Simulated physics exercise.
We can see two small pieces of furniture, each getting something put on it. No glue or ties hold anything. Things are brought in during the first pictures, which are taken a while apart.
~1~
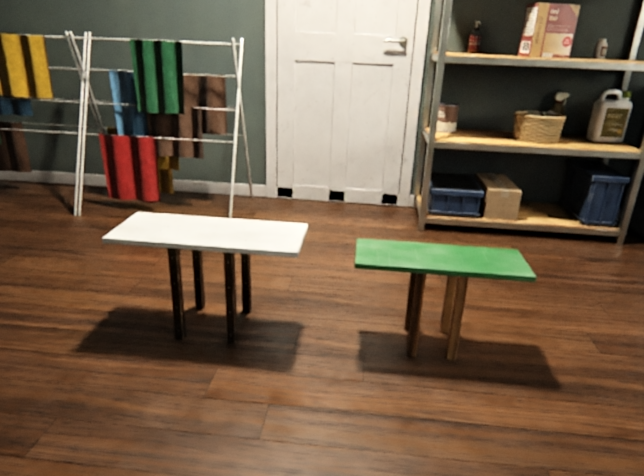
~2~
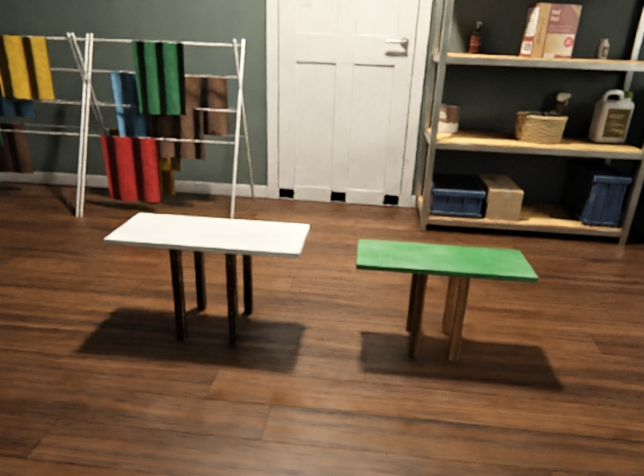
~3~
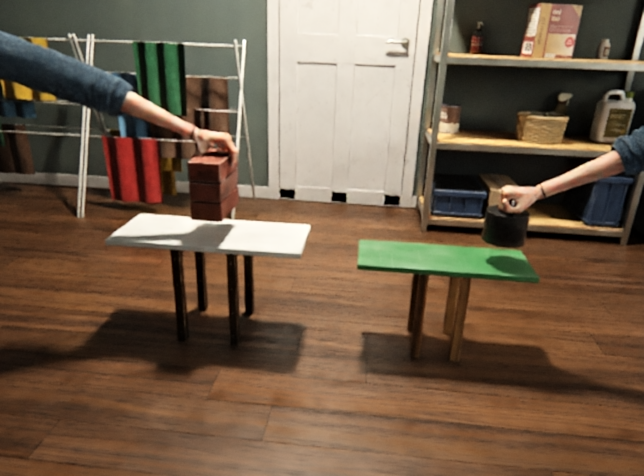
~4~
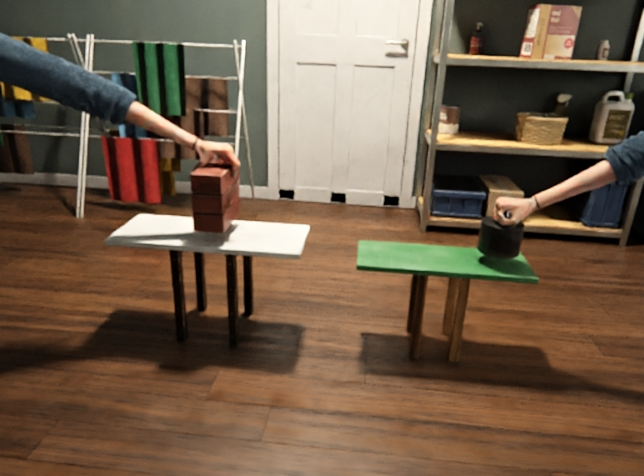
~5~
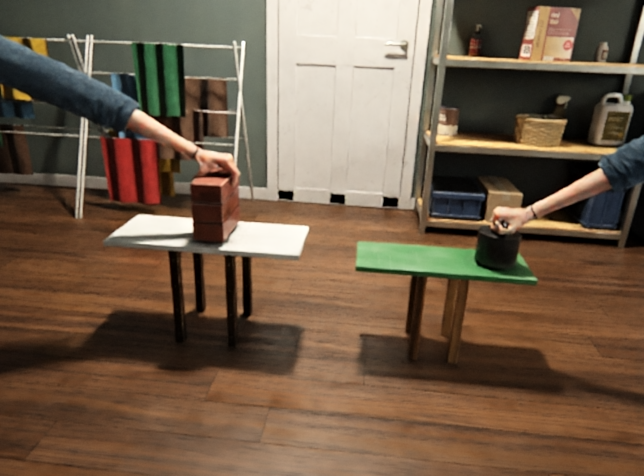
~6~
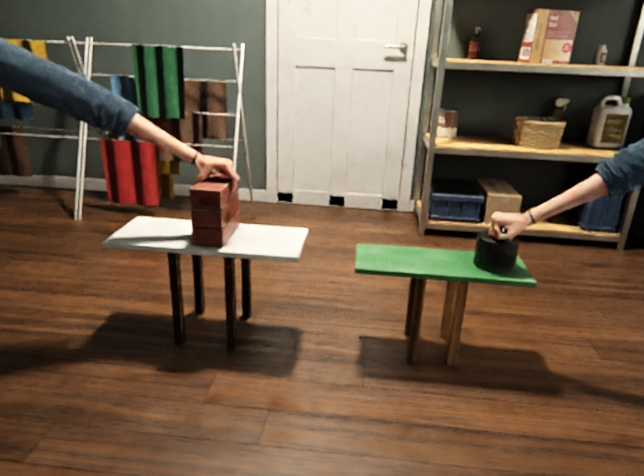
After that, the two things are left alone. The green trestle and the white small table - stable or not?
Green trestle - not stable. White small table - stable.
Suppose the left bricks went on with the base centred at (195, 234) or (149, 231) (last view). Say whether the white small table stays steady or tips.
In that order, it stays put; falls over.
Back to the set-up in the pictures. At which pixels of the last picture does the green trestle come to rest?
It ends up around (510, 293).
Then, 0.50 s past the last view, green trestle leaning 27° off how it started near (488, 267); white small table at rest near (211, 238).
Then, 0.70 s past the last view, green trestle leaning 62° off how it started near (529, 290); white small table at rest near (211, 238).
Finally, the green trestle tips up, near (510, 293); the white small table stays flat on its feet, near (211, 238).
